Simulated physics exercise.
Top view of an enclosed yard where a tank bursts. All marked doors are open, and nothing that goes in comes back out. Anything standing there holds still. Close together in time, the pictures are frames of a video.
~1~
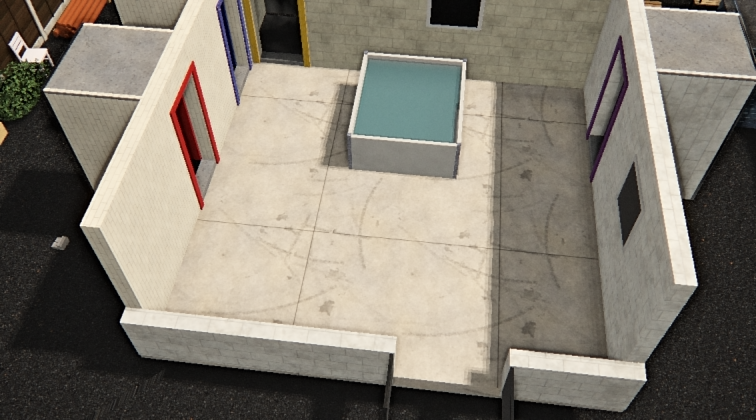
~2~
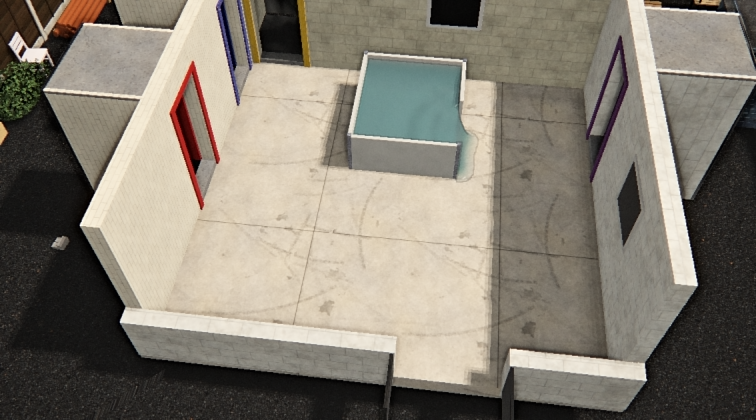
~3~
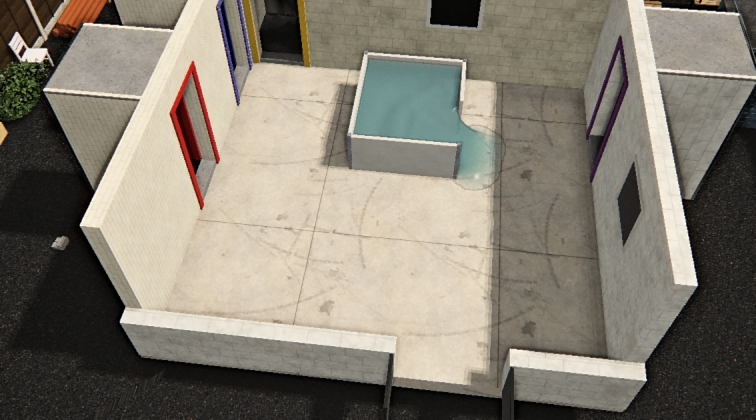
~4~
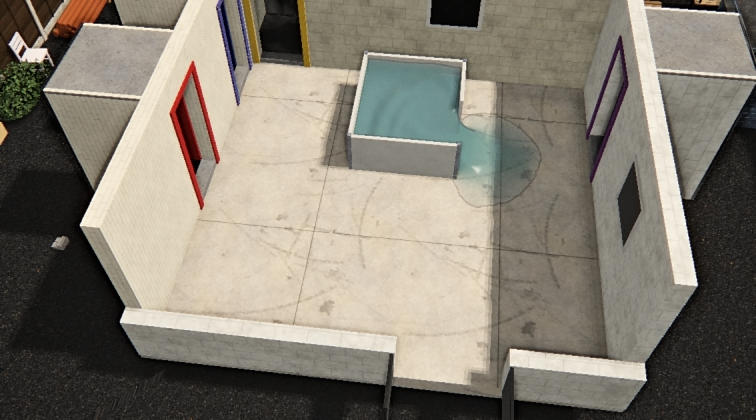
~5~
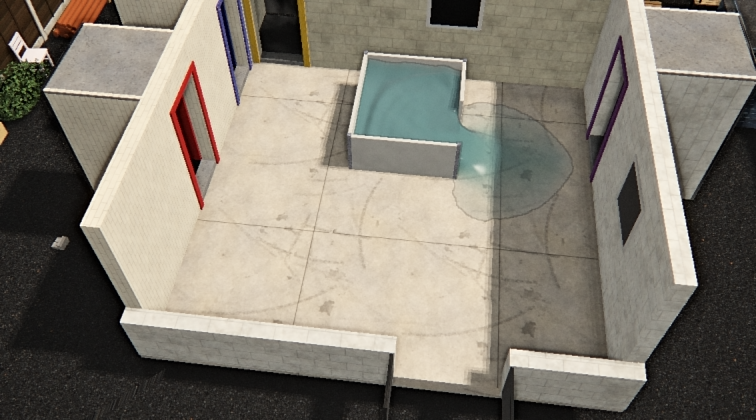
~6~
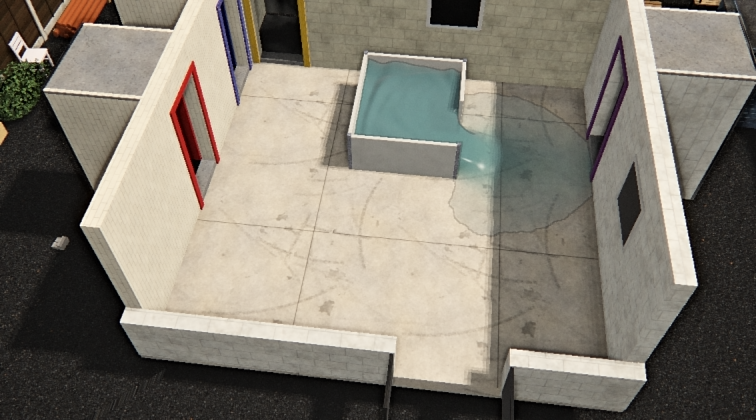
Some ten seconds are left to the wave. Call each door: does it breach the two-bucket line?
Calls: The red door does not breach it; the blue door does not breach it; the yellow door does not breach it; the purple door breaches it.
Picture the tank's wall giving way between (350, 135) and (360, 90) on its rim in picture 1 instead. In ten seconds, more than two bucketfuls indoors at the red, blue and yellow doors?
Door by door, the red door crosses the threshold, then the blue door crosses the threshold, then the yellow door crosses the threshold.
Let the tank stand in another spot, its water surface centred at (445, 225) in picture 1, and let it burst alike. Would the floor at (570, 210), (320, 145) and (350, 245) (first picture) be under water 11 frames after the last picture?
One after the other: Reached, untouched, untouched.
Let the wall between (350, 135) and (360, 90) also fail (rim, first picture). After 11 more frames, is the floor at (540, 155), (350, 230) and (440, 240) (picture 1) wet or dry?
The first point is spared, the second spared, the third spared.
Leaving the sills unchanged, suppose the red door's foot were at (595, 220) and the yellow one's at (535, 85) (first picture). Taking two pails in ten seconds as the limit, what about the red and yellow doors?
Red door: Crosses the line; yellow door: Crosses the line.
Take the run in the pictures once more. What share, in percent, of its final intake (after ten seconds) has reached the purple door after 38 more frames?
Near 100 %, I'd say.
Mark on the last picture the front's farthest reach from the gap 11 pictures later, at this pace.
Close to (610, 384).
A moment on, water covers 20 % of the floor; the red door not reached, the blue door not reached, the yellow door not reached, the purple door over two buckets in.
Next, water covers 30 % of the floor; the red door not reached, the blue door not reached, the yellow door not reached, the purple door far over two buckets in.
Then, water covers 40 % of the floor; the red door not reached, the blue door not reached, the yellow door not reached, the purple door far over two buckets in.
Later, water covers 70 % of the floor; the red door not reached, the blue door wet at the sill, nothing in, the yellow door wet at the sill, nothing in, the purple door far over two buckets in.
In the end, water covers 95 % of the floor; the red door wet at the sill, nothing in, the blue door wet at the sill, nothing in, the yellow door wet at the sill, nothing in, the purple door far over two buckets in.
